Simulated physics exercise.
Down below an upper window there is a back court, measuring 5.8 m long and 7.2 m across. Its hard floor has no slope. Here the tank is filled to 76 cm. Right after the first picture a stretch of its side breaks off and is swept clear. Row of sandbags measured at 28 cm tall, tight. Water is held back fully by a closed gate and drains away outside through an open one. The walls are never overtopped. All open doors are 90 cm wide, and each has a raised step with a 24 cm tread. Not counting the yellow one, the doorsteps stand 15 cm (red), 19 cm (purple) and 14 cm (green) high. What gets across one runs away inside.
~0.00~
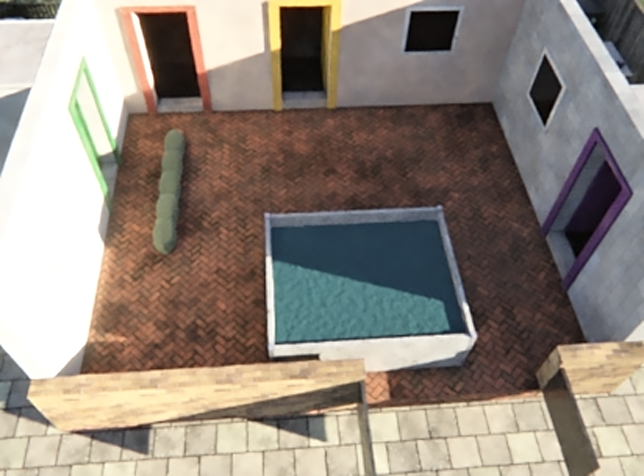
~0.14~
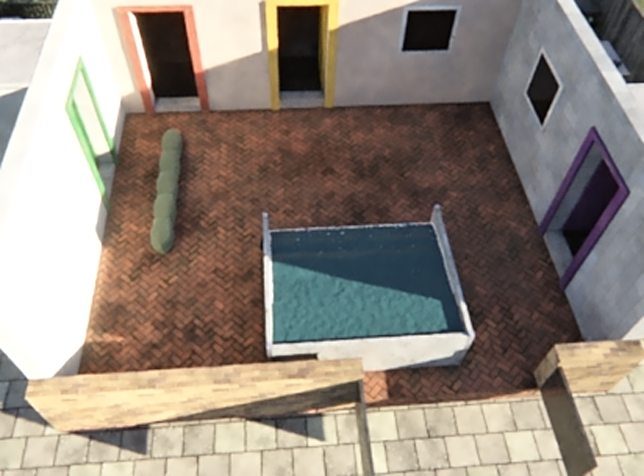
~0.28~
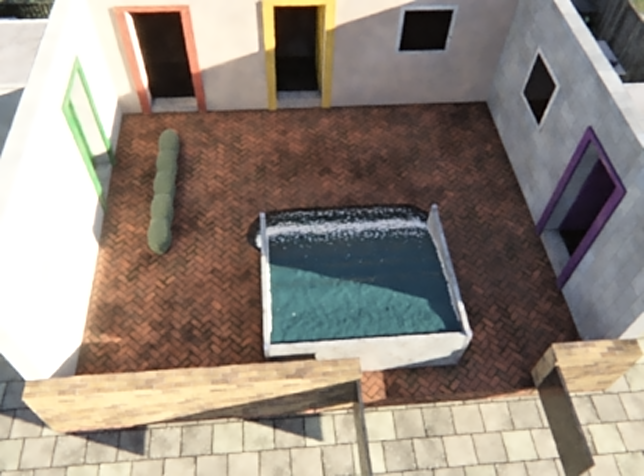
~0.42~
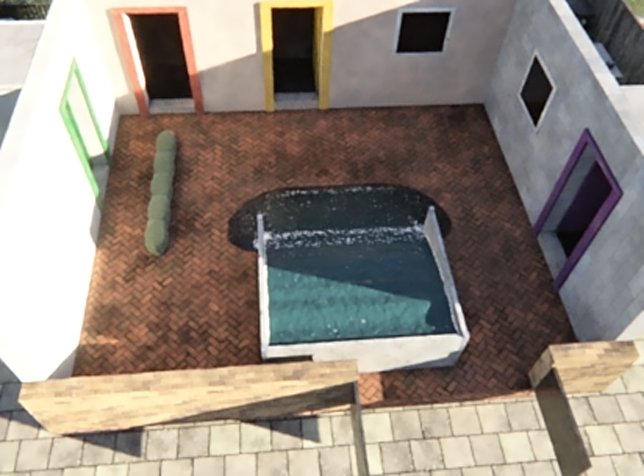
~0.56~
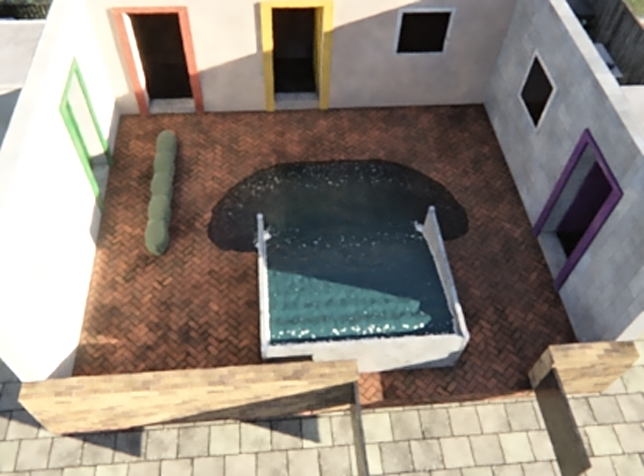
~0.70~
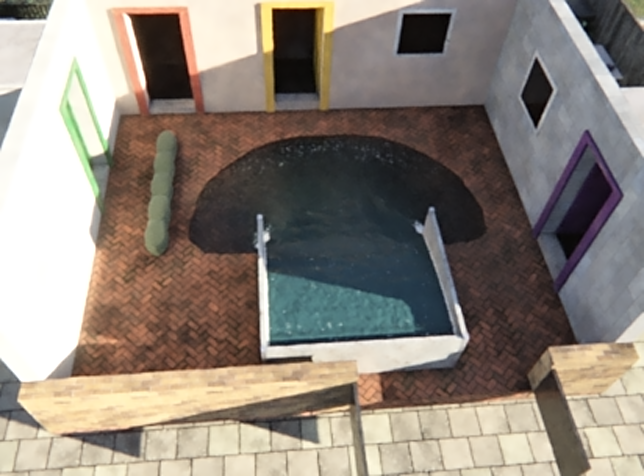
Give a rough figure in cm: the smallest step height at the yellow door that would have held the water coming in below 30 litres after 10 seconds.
35 cm.
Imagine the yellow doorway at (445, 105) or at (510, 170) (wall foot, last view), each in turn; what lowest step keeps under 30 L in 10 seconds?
Around 24 and 12.0 cm respectively.
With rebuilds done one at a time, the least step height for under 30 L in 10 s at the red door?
The red door needs around 18 cm.
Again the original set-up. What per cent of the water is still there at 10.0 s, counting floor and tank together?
Roughly 80 in a hundred.
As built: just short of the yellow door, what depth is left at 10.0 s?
It stands about 7.0 centimetres deep.
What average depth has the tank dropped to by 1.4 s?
The mean depth is about 37 cm.
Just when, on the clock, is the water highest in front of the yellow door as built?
Peak time: About 1.6 s.
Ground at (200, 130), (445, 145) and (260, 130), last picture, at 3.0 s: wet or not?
So the three spots come out swamped, swamped, swamped, in that order.
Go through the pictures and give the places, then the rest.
Still water, 76 cm deep, in the tank at (363, 275); the yellow door at (305, 65) is dry, in the first picture.
The gap is on the far side, the front 0.2 m out at a hidden place; the back of the tank holds 76 cm, in the second picture.
The gap is on the far side, the front 0.8 m out at (304, 211); the back of the tank holds 76 cm, in the third picture.
Water pours out on the far side and has run 1.3 m, to (278, 193); about 12 cm deep outside, 74 cm at the back, in the fourth picture.
The gap is on the far side, the front 1.9 m out at (280, 168); the back of the tank holds 65 cm, in the fifth picture.
Water pours out on the far side and has run 2.6 m, to (295, 140); about 8 cm deep outside, 65 cm at the back; the yellow door at (298, 67), 3.5 m from the gap, is still 0.9 m from the nearest water, in the sixth picture.
After 1.4 s water covers 50 % of the floor, deepest (44 cm) near (298, 111); 42 cm at the yellow door, 34 litres in over its 21 cm step.
After 3.0 s water covers 55 % of the floor, deepest (42 cm) near (476, 105); 31 cm at the yellow door, 190 litres in over its 21 cm step.
After 10.0 s water covers 95 % of the floor, deepest (18 cm) near (76, 355); 7 cm at the yellow door, 209 litres in over its 21 cm step.
At the yellow door as built, the water arrived by 0.9 s and peaked near 43 cm at 1.6 s.
Run again over the same 10 s with other heights there, 69 litres in over 30 cm, 5 litres over 40.5 cm. The limit of 30 litres is kept from about 35 cm up.
